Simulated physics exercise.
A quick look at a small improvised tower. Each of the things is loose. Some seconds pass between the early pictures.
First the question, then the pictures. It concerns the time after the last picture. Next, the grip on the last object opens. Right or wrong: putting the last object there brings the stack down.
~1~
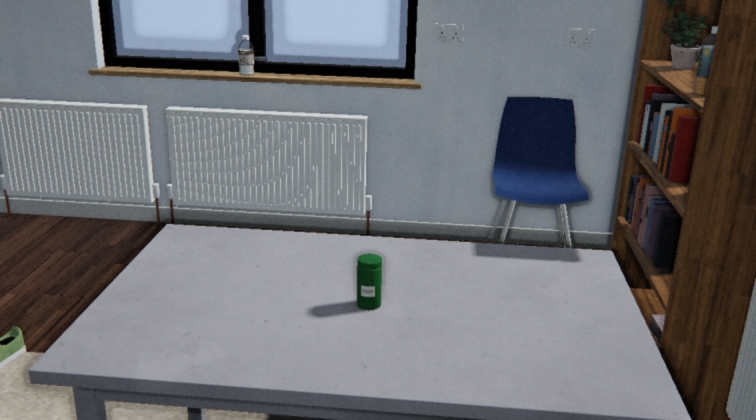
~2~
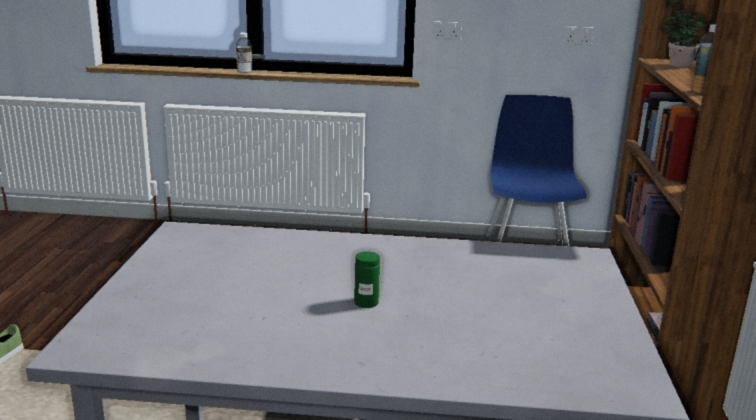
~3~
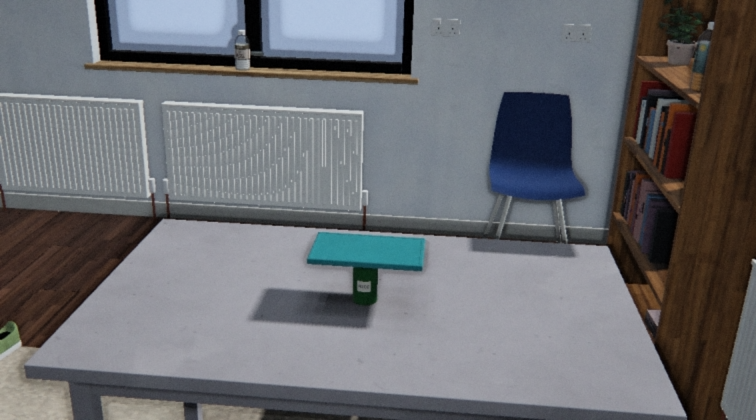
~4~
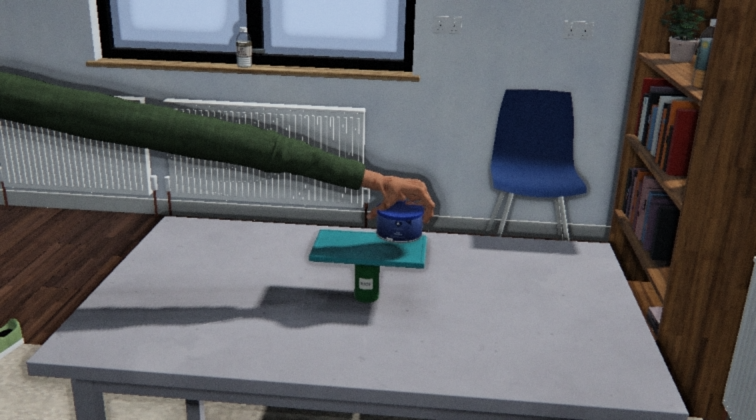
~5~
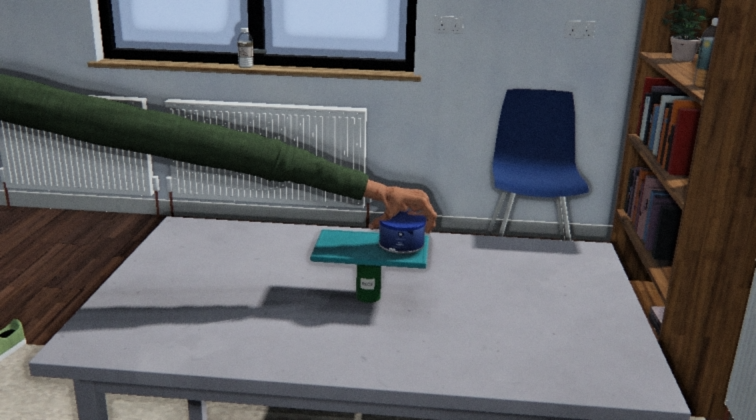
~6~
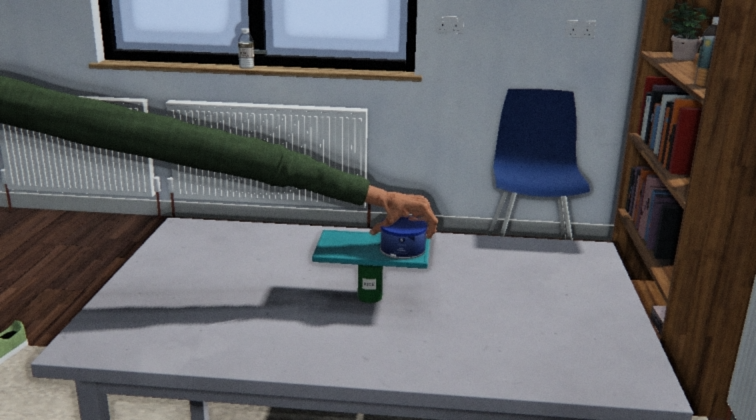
Right, the stack comes down.
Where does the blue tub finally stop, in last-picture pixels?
Close to pixel (441, 290).
Then, 0.30 s after the last picture, blue tub now fallen; turquoise lid tipped 45° from how it was.
Then, 0.50 s after the last picture, turquoise lid on its side.
Then, 0.90 s after the last picture, turquoise lid upside down.
Then, 1.20 s after the last picture, turquoise lid now fallen; green jar slid a little.
By the end, fallen, turquoise lid and blue tub; green jar in place. Seen from the same camera at the end, blue tub near (441, 290). The stack comes apart.
